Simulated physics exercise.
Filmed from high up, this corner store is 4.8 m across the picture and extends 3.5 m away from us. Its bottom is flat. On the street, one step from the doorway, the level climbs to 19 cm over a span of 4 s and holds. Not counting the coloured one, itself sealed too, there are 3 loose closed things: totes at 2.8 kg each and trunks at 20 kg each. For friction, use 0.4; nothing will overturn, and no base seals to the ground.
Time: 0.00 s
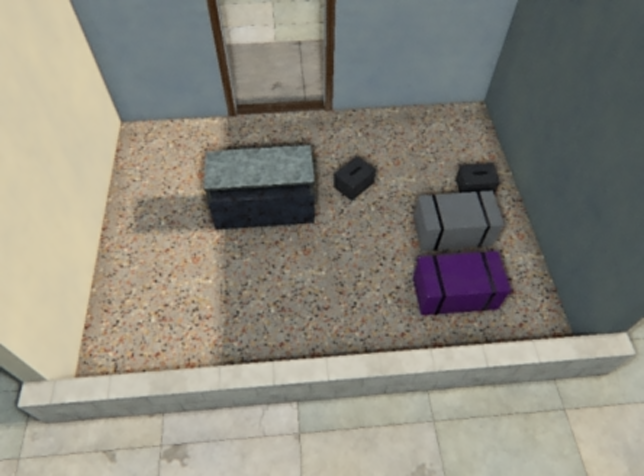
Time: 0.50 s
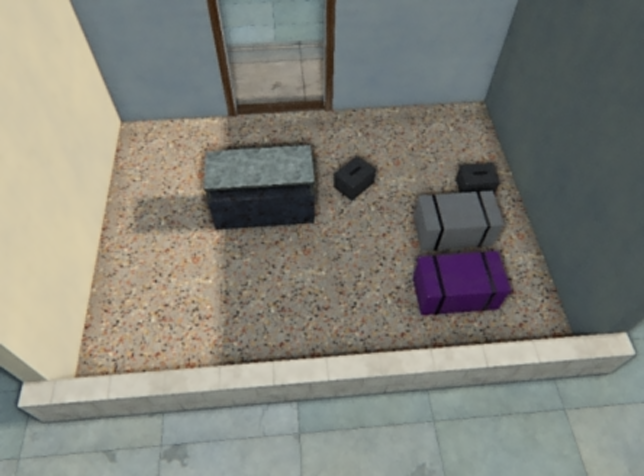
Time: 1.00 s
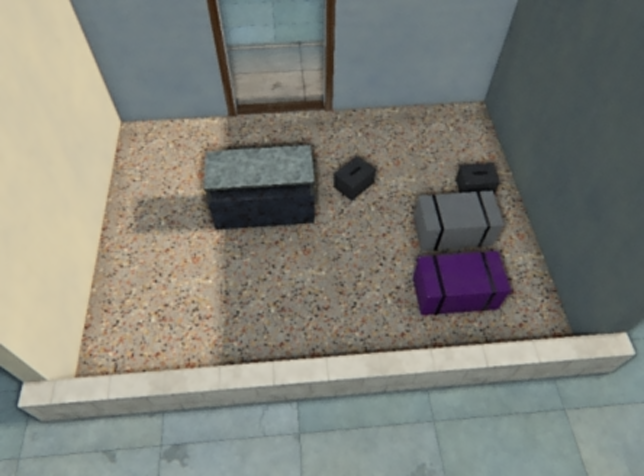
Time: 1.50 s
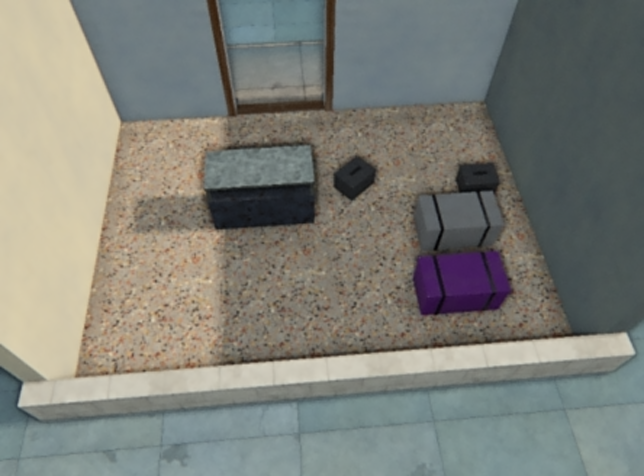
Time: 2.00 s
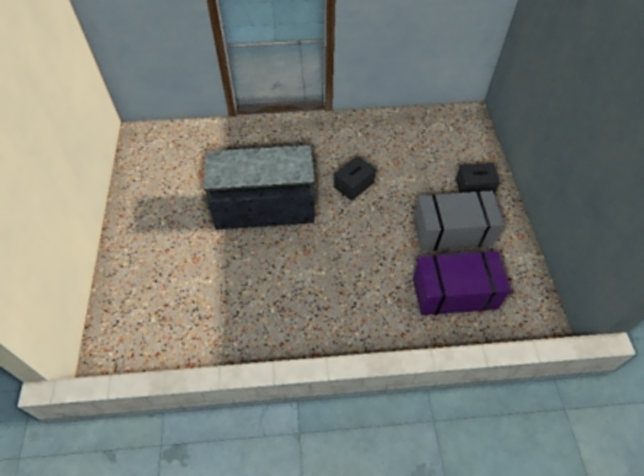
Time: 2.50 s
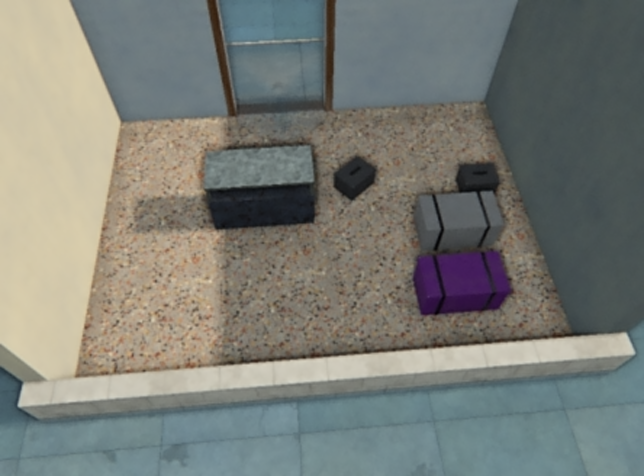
A large dark chest with a grey-green top stands left of centre on the pebbled floor of a small walled store, seen from high above, with a doorway behind and paving in front. Two small black cases, a grey trunk and a purple trunk, both strapped, sit to its right. Bluish water spreads over the paving and slightly inside the doorway, while the objects and camera stay still.
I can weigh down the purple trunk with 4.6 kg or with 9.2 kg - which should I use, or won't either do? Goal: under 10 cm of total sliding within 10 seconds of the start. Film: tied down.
Go with neither; both fall short.
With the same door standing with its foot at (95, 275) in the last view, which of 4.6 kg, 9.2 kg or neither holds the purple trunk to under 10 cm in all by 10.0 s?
In that setup neither mass works.
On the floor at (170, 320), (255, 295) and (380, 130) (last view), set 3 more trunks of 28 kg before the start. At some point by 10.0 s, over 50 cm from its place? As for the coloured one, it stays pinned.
Taking them in turn, the first is inside the line, the second inside the line and the third inside the line.
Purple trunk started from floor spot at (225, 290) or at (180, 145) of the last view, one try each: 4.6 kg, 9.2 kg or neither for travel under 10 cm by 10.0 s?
First try, both options fail; second try, both options fail.
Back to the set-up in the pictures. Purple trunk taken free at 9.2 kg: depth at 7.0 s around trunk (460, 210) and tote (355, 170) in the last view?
I'd put it at 4 cm and 4 cm respectively.
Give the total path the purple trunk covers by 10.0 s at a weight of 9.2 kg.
80 cm.
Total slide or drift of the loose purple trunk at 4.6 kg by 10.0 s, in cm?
Around 80 centimetres in total.
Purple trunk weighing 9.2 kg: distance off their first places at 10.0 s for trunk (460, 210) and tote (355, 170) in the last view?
80 cm and 140 cm respectively.
After 3.5 s the purple trunk would be 0 cm from its start with 4.6 kg and 0 cm from its start with 9.2 kg; 0 cm of water round it then.
After 4.5 s the purple trunk would be 0 cm from its start with 4.6 kg and 0 cm from its start with 9.2 kg; 0 cm of water round it then.
After 7.0 s the purple trunk would be 42 cm from its start with 4.6 kg and 38 cm from its start with 9.2 kg; 2 cm of water round it then.
After 10.0 s the purple trunk would be 54 cm from its start with 4.6 kg and 62 cm from its start with 9.2 kg; 10 cm of water round it then.
